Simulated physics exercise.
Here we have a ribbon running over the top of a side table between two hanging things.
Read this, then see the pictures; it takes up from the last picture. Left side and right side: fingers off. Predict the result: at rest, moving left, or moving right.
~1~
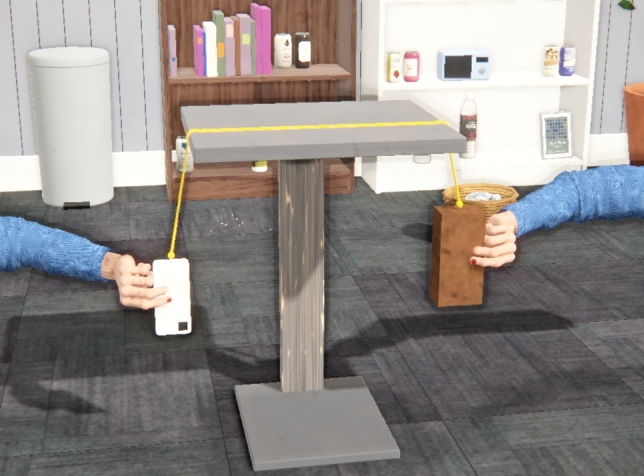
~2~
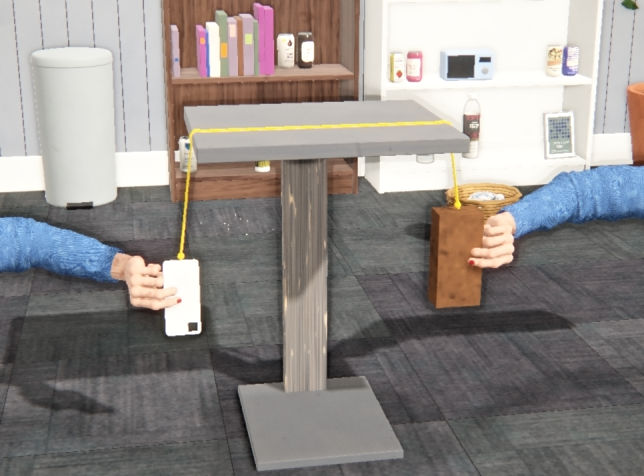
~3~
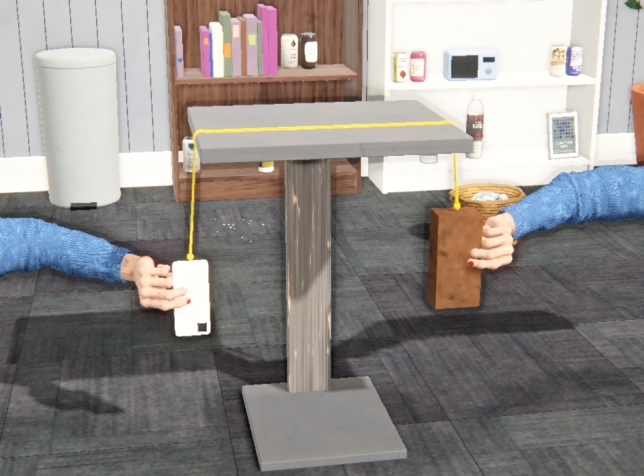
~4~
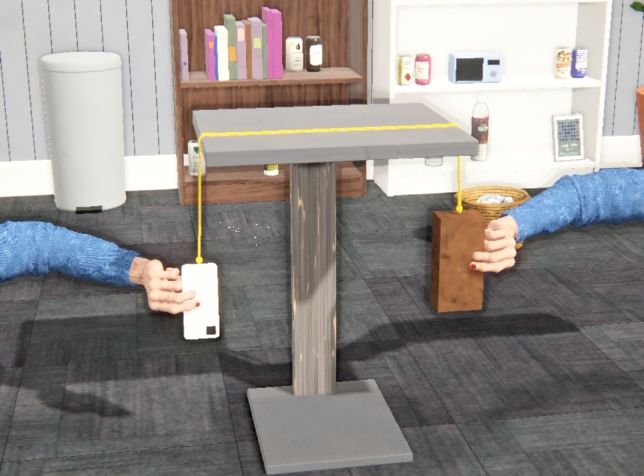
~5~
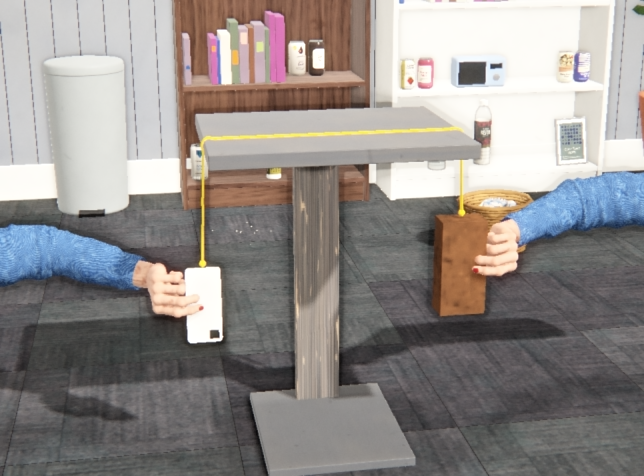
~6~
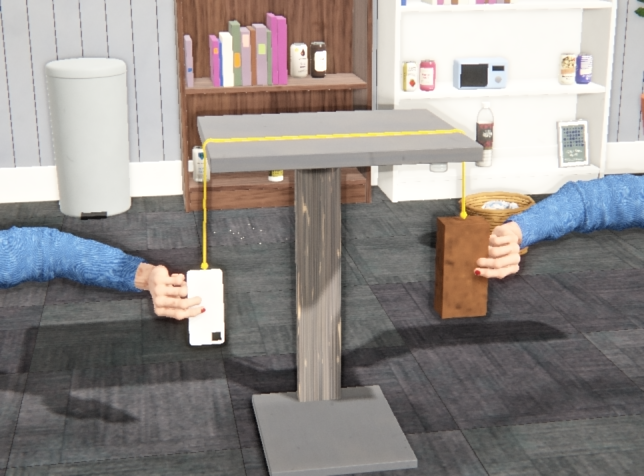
Moving right.
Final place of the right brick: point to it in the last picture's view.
I'd expect it to end up around (445, 400).
Then, 0.42 s past the final frame, left phone higher near (153, 164); right brick lower near (456, 367).
Then, 0.78 s past the final frame, left phone pulled up onto the top near (338, 94); right brick down on the floor near (436, 395).
Then, 1.30 s past the final frame, left phone pulled up onto the top near (438, 128); right brick down on the floor near (447, 399).
When it is over, left phone pulled up onto the top near (438, 128); right brick down on the floor near (445, 400). The ribbon runs down on the right.
